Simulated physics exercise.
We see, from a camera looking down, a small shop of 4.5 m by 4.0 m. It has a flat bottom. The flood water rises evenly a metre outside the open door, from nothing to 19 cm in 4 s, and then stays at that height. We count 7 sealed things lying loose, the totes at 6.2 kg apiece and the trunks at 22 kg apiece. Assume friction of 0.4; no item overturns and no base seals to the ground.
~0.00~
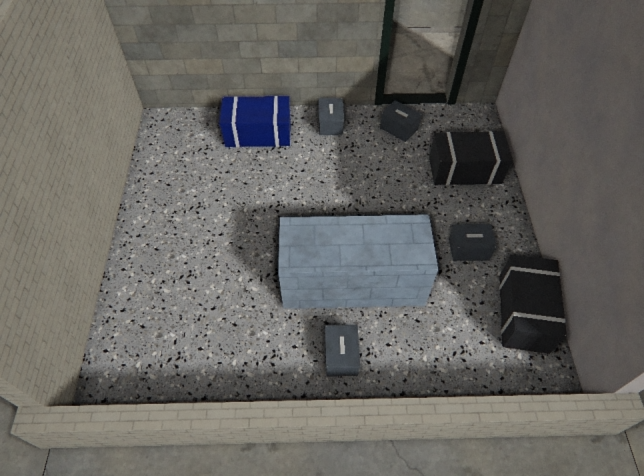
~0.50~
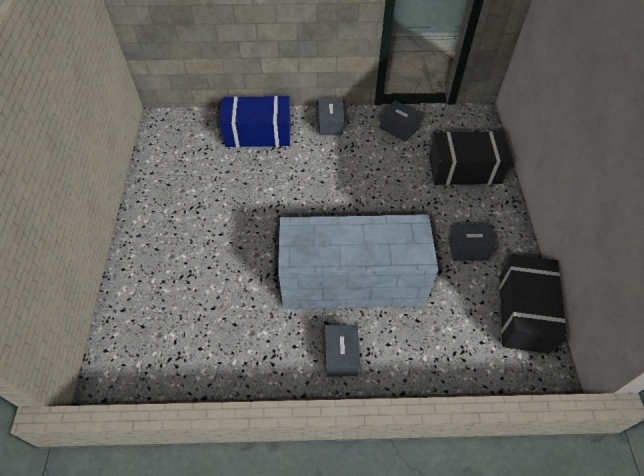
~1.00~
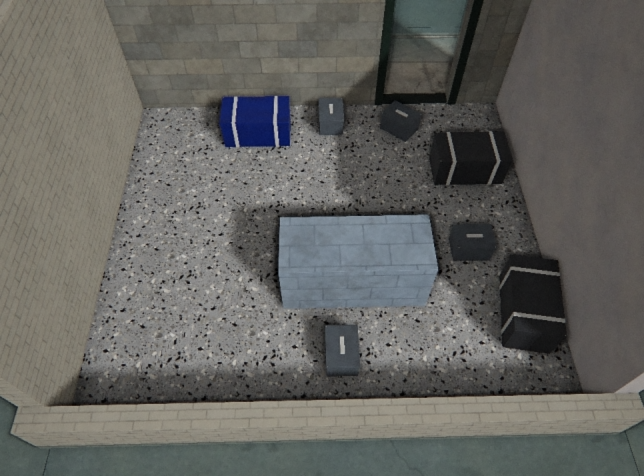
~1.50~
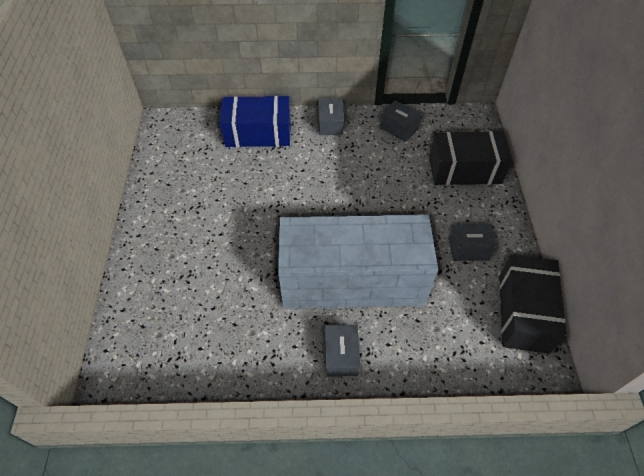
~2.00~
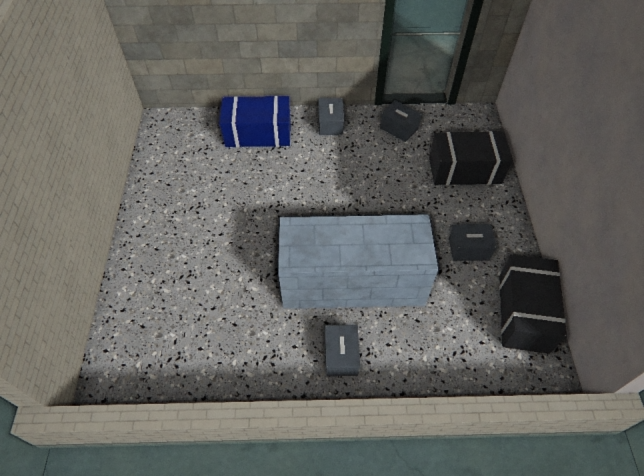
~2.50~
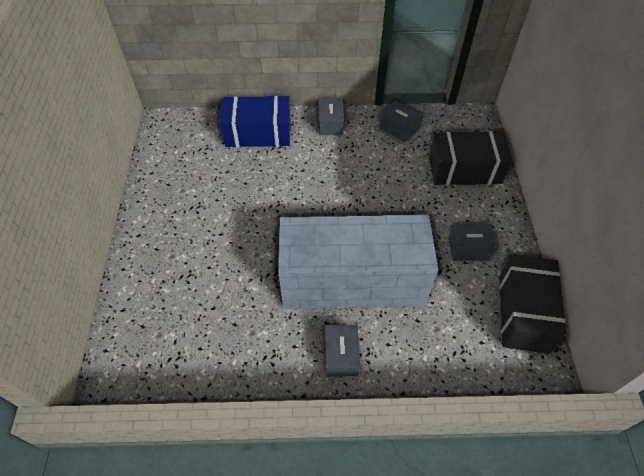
Greenish water spread over the ground outside the small walled shop and slowly deepened in colour beyond the open door, while the blue trunk, two black trunks and small grey totes inside stayed put.
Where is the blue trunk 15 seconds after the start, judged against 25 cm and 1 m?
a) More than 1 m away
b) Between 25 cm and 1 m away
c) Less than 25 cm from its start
Option c: Less than 25 cm from its start.
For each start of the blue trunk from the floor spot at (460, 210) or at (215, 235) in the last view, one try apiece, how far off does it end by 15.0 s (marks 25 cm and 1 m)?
Run 1 - well off; run 2 - in place.
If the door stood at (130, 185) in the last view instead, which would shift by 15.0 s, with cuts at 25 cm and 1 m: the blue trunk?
Outcome: The blue trunk moves only slightly.
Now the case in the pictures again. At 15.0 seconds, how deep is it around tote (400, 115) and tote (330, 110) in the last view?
I'd estimate 8 cm for the first and 3 cm for the second.
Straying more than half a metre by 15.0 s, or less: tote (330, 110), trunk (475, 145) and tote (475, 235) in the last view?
Result, in order: Not bigger / bigger / bigger.
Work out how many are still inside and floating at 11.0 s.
The count is 2.
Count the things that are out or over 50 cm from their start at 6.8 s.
Result: 3.
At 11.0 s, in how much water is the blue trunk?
Roughly 2 cm at that moment.
After 3.5 s the blue trunk is near (255, 109), 0.0 m from its start, aground; 0 afloat.
After 6.8 s the blue trunk is near (255, 109), 0.0 m from its start, aground; 1 afloat.
After 11.0 s the blue trunk is near (255, 109), 0.0 m from its start, aground; 2 afloat.
After 15.0 s the blue trunk is near (256, 109), 0.0 m from its start, aground; 5 afloat.
